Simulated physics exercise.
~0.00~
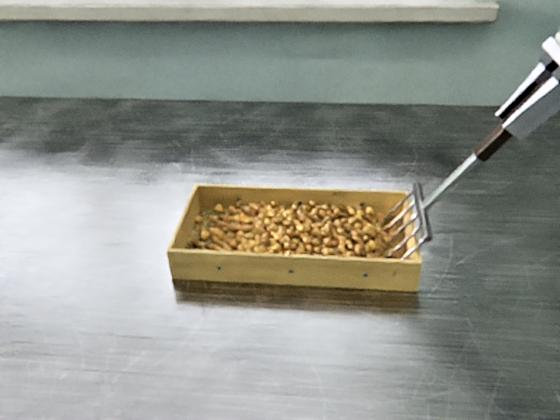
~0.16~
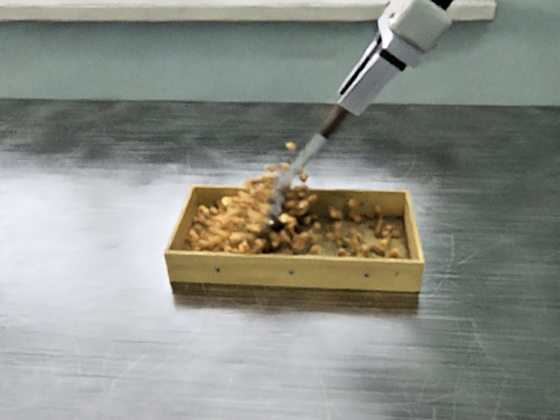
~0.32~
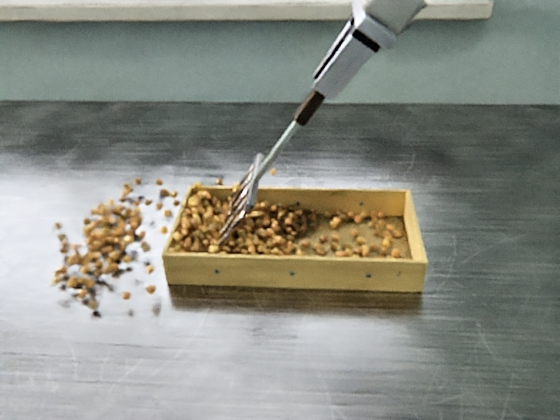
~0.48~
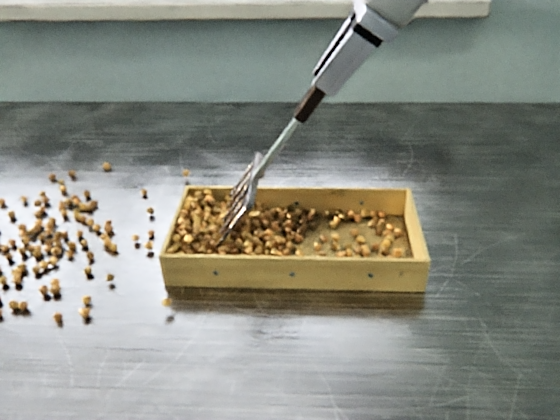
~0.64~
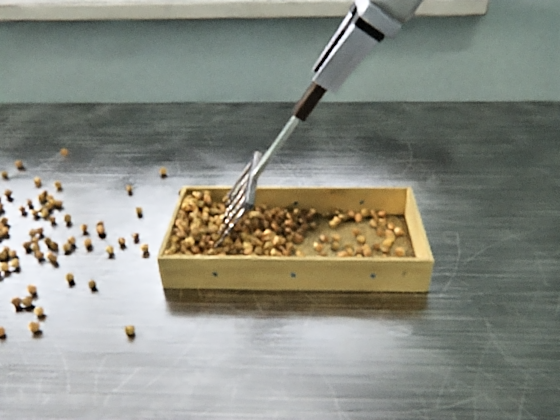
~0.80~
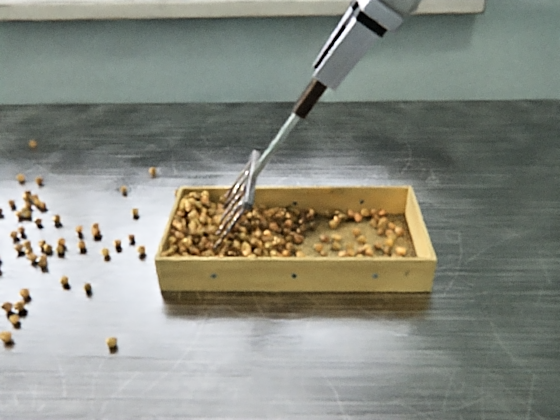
On a scratched metal table, a robot arm sweeps a fork leftward through a trough of chickpeas, scattering some across the tabletop.
